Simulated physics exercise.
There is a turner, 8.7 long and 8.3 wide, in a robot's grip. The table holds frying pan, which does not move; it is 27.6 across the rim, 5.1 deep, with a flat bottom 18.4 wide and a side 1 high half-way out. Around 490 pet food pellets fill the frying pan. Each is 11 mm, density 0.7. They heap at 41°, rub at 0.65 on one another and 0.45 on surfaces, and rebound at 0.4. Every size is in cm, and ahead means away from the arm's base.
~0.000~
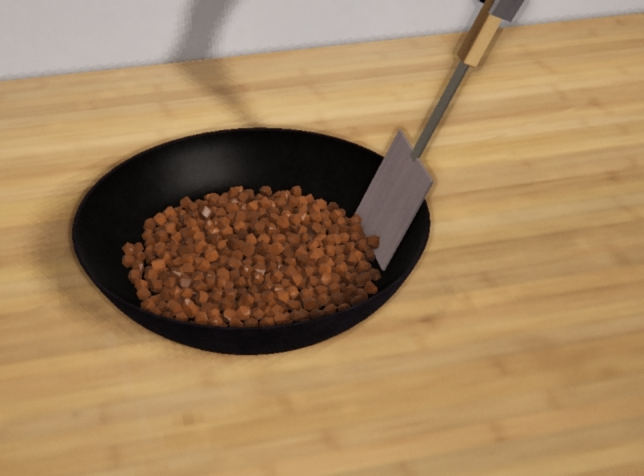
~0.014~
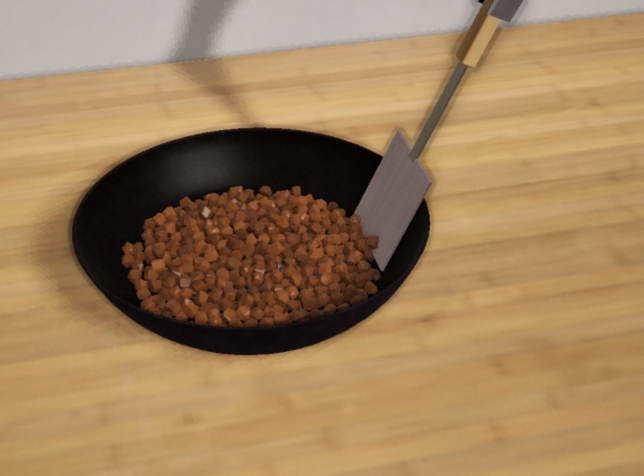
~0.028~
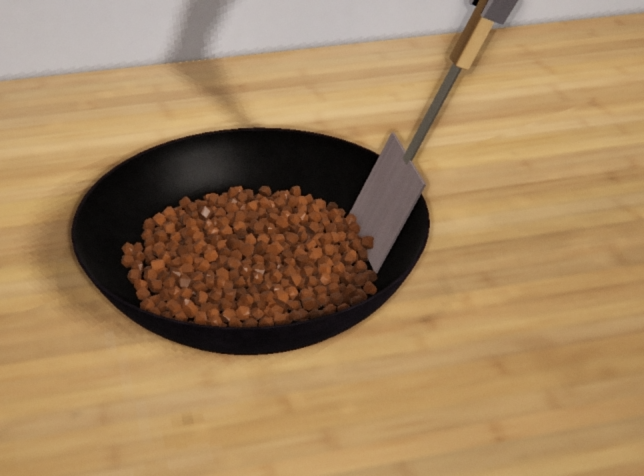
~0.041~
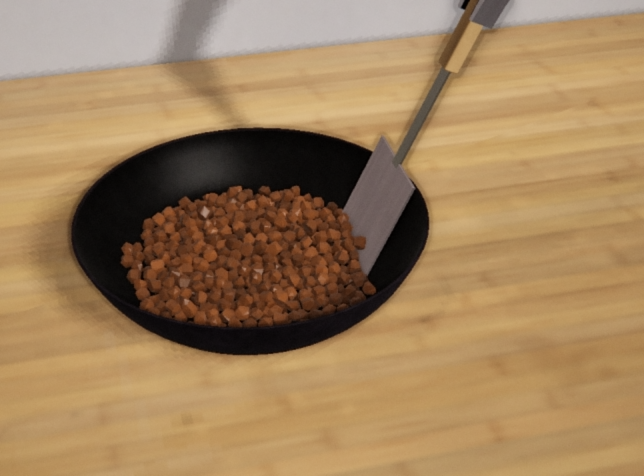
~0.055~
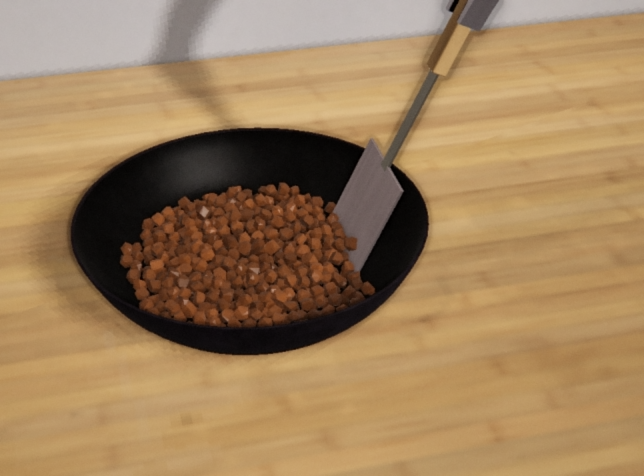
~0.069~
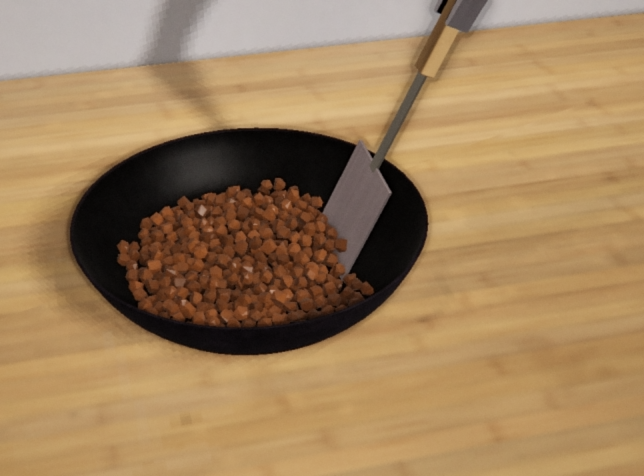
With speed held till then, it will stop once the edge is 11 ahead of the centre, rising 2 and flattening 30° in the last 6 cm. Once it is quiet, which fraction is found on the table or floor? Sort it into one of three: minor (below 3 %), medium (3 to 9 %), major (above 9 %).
Major, above 9 %.
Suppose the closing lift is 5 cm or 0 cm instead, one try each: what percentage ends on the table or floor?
Result, in order: Approx. 15 % and 25 %.
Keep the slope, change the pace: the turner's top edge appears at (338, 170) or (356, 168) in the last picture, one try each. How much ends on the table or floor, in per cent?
First try about 35 %, second try about 30 %.
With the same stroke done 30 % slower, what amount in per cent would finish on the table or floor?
Near 20 %.
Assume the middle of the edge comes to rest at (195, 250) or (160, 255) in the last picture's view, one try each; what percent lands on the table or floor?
0 % and 0 %.
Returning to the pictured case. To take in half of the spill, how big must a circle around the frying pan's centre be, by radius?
Estimate: Near 20 cm.
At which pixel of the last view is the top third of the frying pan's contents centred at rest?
Centre: Roughly (151, 266).
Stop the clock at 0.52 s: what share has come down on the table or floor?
Roughly 20 percent.
By 0.17 s, sloping 65°, highest piece 4 above the table; 487 in the frying pan.
By 0.27 s, sloping 58°, highest piece 7 above the table; 487 in the frying pan.
By 0.52 s, sloping 35°, highest piece 6 above the table; 359 in the frying pan, 107 on the table or floor, 21 on the blade or in flight.
By 1.57 s, sloping 35°, highest piece 6 above the table; 359 in the frying pan, 128 on the table or floor.
Final count, 359 in the frying pan, 128 on the table or floor. That is 26 % on the table or floor.
